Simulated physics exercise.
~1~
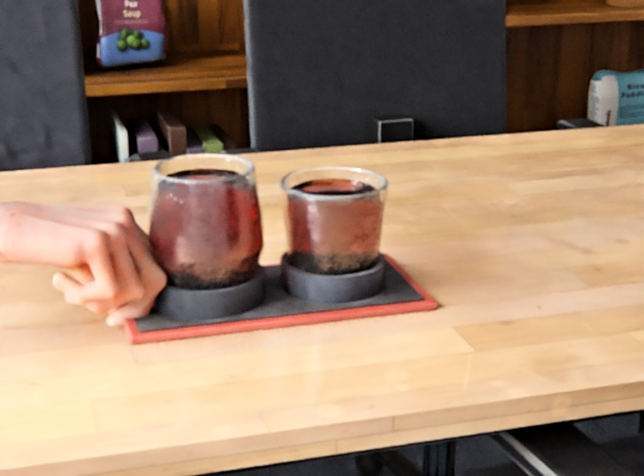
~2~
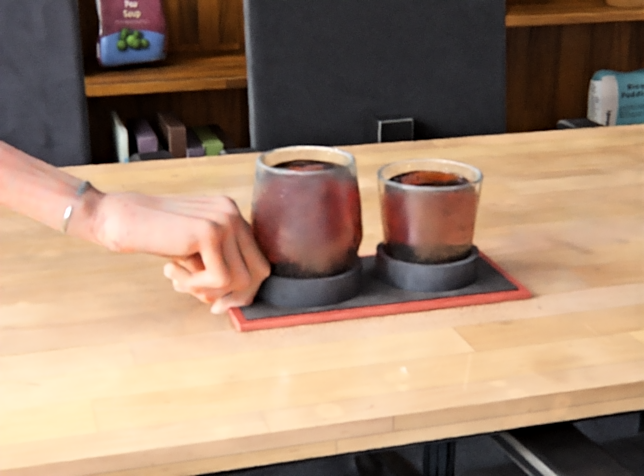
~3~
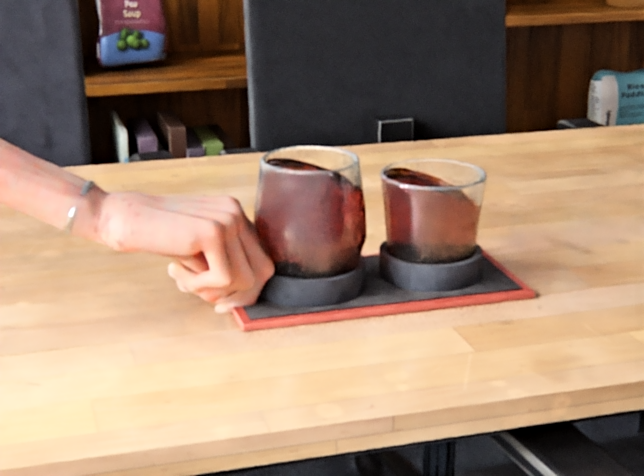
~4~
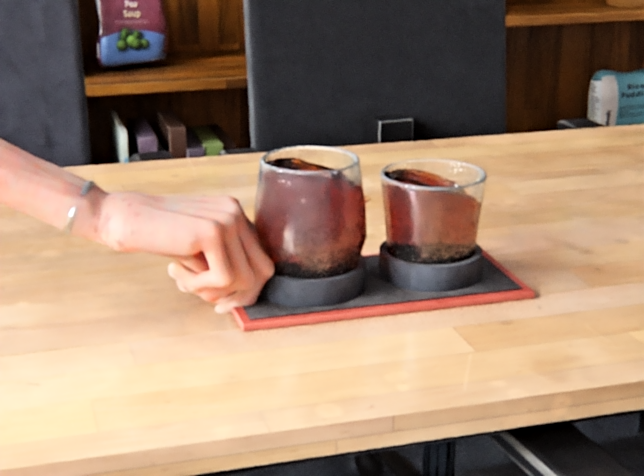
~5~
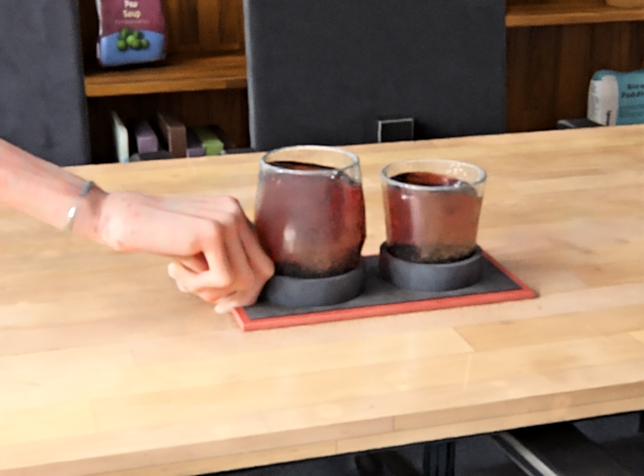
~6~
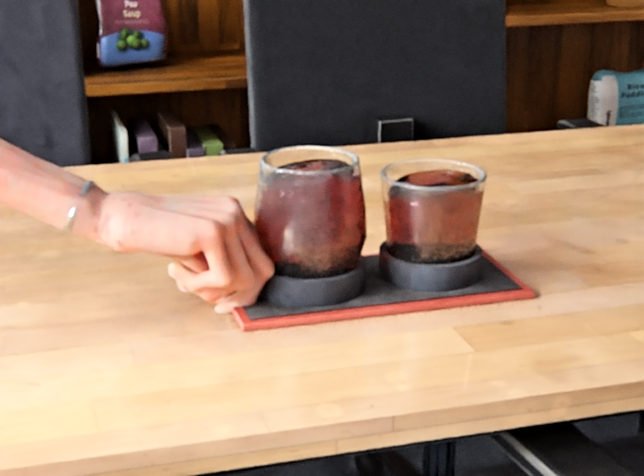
A dark tray with a red edge, carrying two open glasses of reddish-brown liquid in snug black holders, slides to the right across a light wooden table, with a hand gripping its left end. The rounded, stemless glass stands on the left and a shorter, straighter glass on the right. The tray comes to a stop, and the liquid tilts in both glasses, riding up toward their rims. It then rocks and gradually settles while the hand stays on the tray. At the end, both glasses stand upright in their holders, and the tray rests still.
